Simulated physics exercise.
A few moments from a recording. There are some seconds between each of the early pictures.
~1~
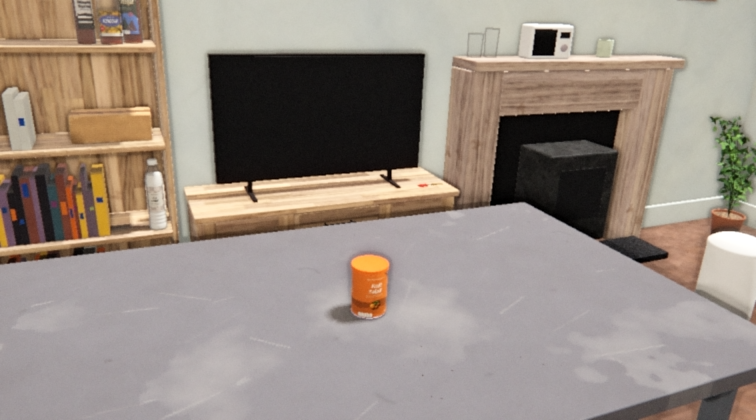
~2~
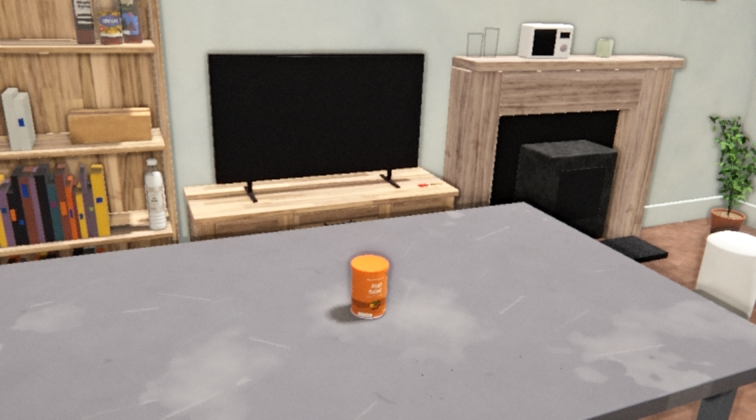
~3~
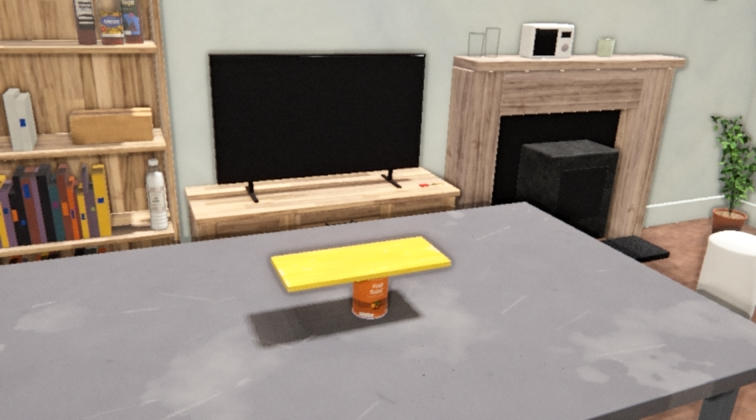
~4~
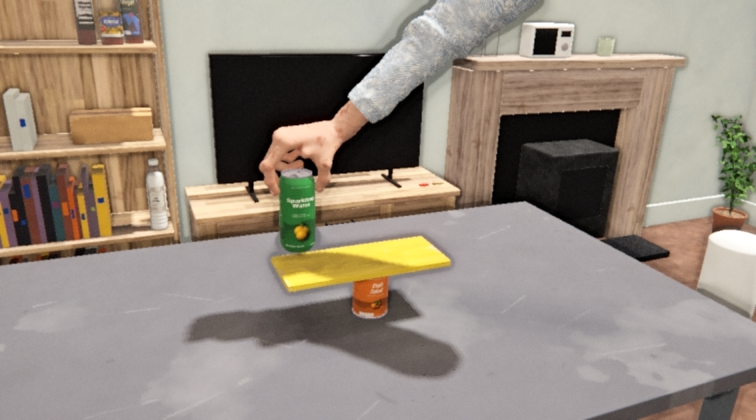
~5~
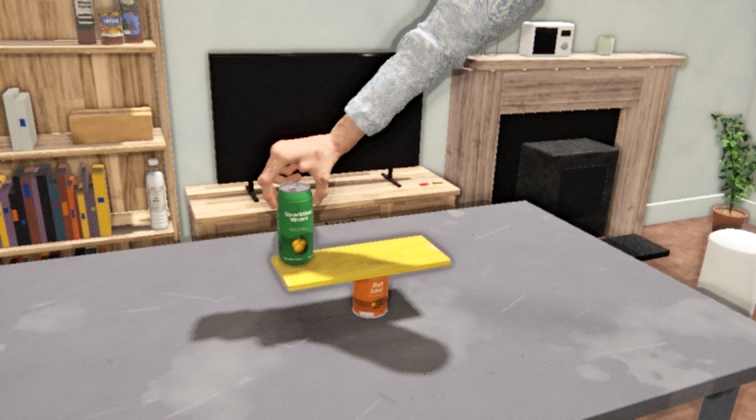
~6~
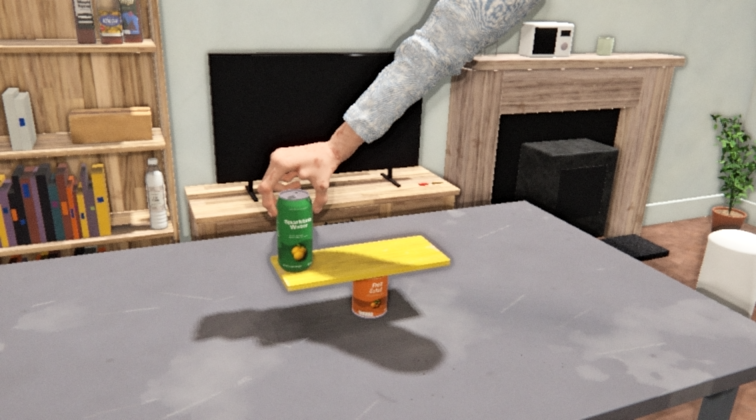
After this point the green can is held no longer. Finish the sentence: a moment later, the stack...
It topples.
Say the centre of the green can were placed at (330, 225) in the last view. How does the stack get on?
Well, it crumbles then.
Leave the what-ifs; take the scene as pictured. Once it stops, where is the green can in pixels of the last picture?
Around (205, 324).
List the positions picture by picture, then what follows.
The last thing is not in view yet; orange tin (369, 287), in the first frame.
The last thing is not in view yet; orange tin (369, 287), in the second frame.
The last thing is not in view yet; orange tin (370, 287), in the third frame.
Still above its spot; green can (297, 211); orange tin (371, 287), in the fourth frame.
Still above its spot; green can (295, 224); orange tin (371, 286), in the fifth frame.
Set down, still held; green can (295, 232); orange tin (370, 286), in the sixth frame.
Then, 0.40 s on from there, green can now fallen; yellow board turned 47° from how it was put.
Then, 0.50 s on from there, yellow board turned 33° from how it was put.
In the end, fallen, yellow board and green can; orange tin unmoved. At the end, from the last picture's camera, green can near (205, 324). The stack gives way.
